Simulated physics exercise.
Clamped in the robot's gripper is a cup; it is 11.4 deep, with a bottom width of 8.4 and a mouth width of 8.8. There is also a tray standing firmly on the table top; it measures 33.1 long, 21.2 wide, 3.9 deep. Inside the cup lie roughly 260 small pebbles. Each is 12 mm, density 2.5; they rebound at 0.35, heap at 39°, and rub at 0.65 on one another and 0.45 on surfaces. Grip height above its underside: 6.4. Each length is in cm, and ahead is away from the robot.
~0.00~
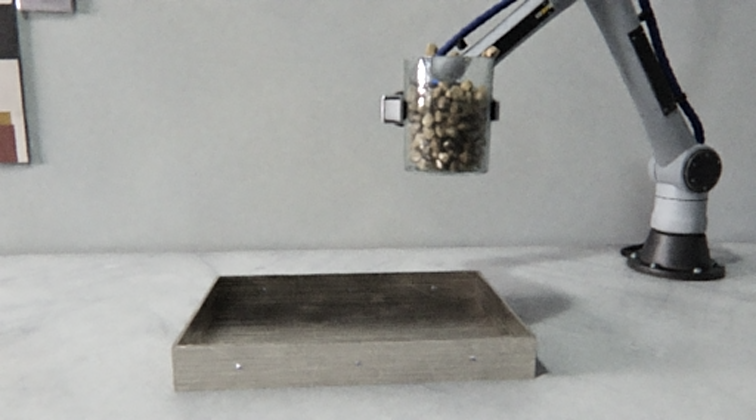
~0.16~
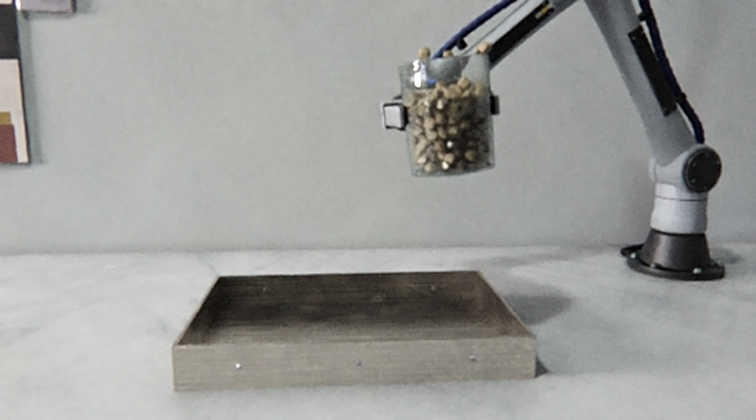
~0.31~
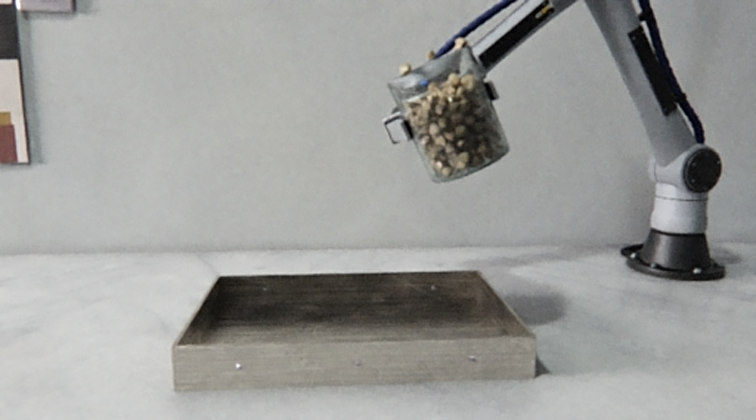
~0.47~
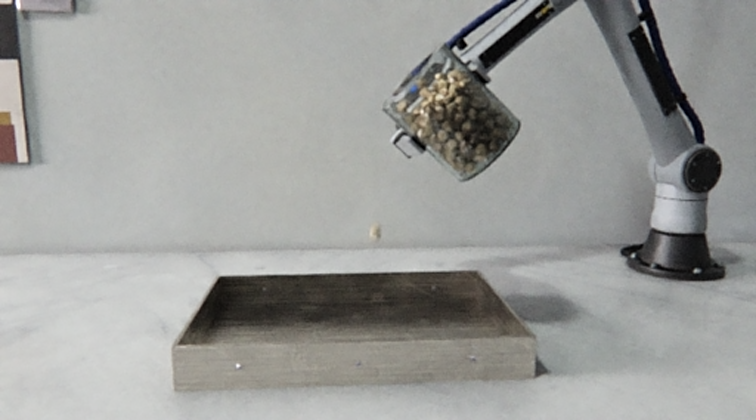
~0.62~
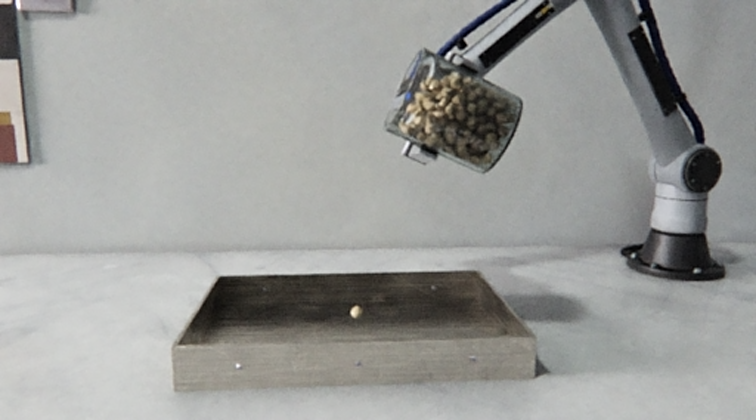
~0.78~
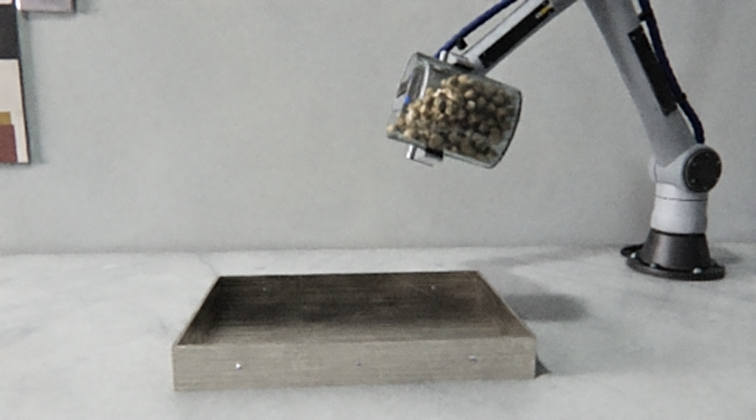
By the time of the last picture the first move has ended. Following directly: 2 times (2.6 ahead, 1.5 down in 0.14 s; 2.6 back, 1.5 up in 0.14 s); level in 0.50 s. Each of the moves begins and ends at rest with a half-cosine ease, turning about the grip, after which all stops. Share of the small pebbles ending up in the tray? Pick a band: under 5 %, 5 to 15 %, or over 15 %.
Under 5 %.
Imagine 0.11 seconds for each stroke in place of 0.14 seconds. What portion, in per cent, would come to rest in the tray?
Around 5 percent.
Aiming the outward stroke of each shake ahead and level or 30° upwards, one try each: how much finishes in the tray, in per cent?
Try one gives about 5 in a hundred, try two about 5 in a hundred.
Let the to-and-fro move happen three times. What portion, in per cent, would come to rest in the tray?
Estimate: Around 0 %.
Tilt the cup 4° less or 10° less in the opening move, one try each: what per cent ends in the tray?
About 0 per cent for the first try and 0 per cent for the second.
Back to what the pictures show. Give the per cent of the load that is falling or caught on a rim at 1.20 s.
Around 0 per cent of the load.
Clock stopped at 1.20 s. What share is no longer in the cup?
I'd say some 0 percent.
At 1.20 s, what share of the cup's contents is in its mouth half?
Mouth half: Close to 35 per cent.
After 1.20 s, tilted 72° forward, highest piece 26 above the table; 259 in the cup, 1 in the tray, 1 in flight or on a rim.
After 1.63 s, tilted 27° forward, highest piece 28 above the table; 258 in the cup, 3 in the tray.
After 2.04 s, level, highest piece 30 above the table; 258 in the cup, 3 in the tray.
After 3.09 s, level, highest piece 30 above the table; 258 in the cup, 3 in the tray.
At rest, 258 in the cup, 3 in the tray. That is 1 % in the tray.
